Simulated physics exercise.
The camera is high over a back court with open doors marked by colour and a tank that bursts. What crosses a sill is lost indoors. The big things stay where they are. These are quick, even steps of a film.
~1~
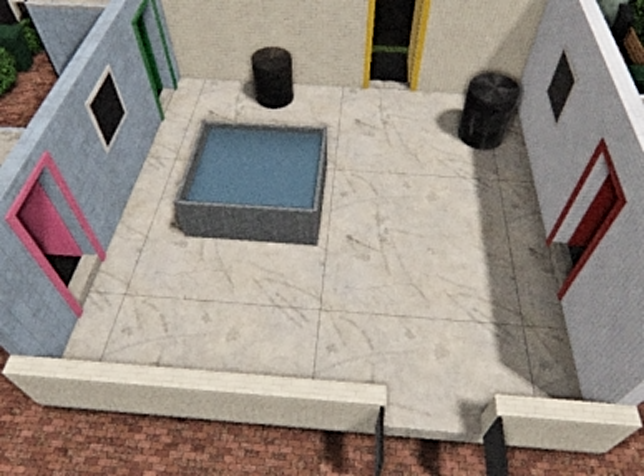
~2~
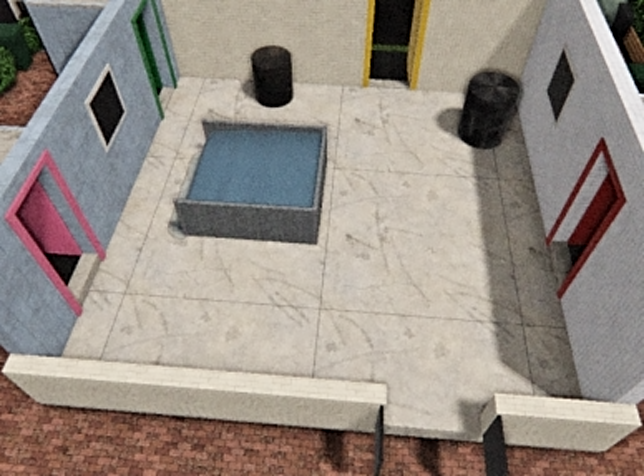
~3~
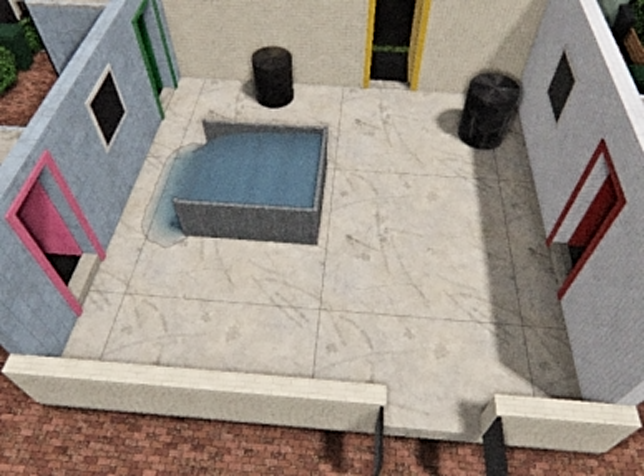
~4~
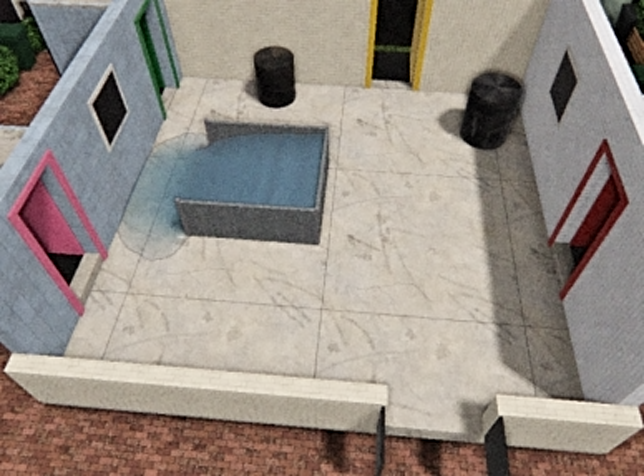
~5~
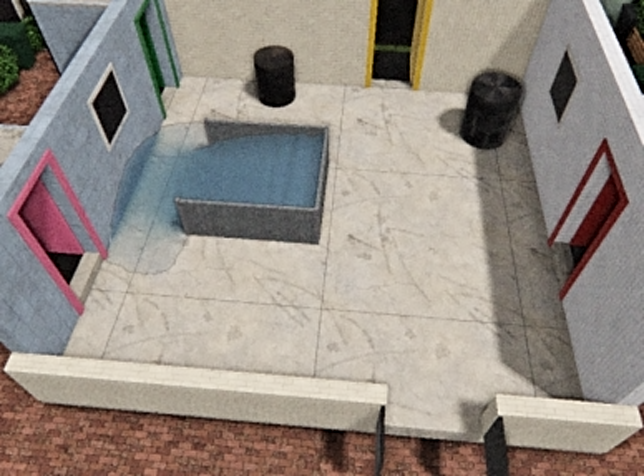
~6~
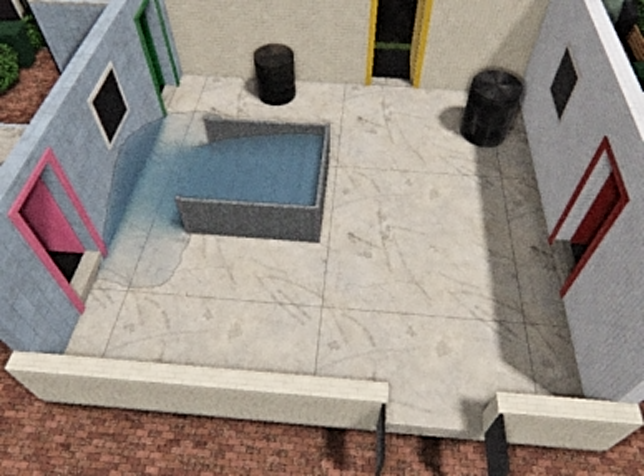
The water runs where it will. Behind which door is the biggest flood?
It is the green one.
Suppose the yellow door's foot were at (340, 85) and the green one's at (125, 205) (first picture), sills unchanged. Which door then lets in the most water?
It is the one in green.
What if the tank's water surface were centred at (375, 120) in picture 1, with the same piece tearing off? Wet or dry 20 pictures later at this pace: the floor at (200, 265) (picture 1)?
At that place: Wet.
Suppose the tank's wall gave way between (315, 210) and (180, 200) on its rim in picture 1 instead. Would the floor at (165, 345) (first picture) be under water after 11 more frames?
Answer: Covered.
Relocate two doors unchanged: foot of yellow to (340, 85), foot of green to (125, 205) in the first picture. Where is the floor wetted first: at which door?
I say the door marked green.
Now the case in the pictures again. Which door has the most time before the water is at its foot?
The door marked red.
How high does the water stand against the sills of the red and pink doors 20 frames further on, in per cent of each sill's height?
In turn 0 and 50 per cent.
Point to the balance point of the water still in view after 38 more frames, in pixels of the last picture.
I would point to (286, 206).
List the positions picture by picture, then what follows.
The first frame shows the open tank at (256, 166) is whole and still.
In the second frame, water pours out at (199, 181) and has run to a hidden place.
In the third frame, water pours out at (200, 184) and has run to (192, 147).
In the fourth frame, the front is at (168, 143), out from the gap at (202, 185).
In the fifth frame, the front is at (106, 256), out from the gap at (202, 185).
In the sixth frame, the front is at (167, 114), out from the gap at (202, 184).
A moment on, water covers 15 % of the floor; yellow door not reached, red door not reached, green door wet at the sill, nothing in, pink door wet at the sill, nothing in.
Next, water covers 25 % of the floor; yellow door not reached, red door not reached, green door a trickle in, pink door wet at the sill, nothing in.
Then, water covers 50 % of the floor; yellow door wet at the sill, nothing in, red door not reached, green door some in, pink door wet at the sill, nothing in.
Later, water covers 90 % of the floor; yellow door wet at the sill, nothing in, red door wet at the sill, nothing in, green door a lot in, pink door wet at the sill, nothing in.
In the end, water covers 90 % of the floor; yellow door a trickle in, red door wet at the sill, nothing in, green door a lot in, pink door wet at the sill, nothing in; the green door has let in the most.
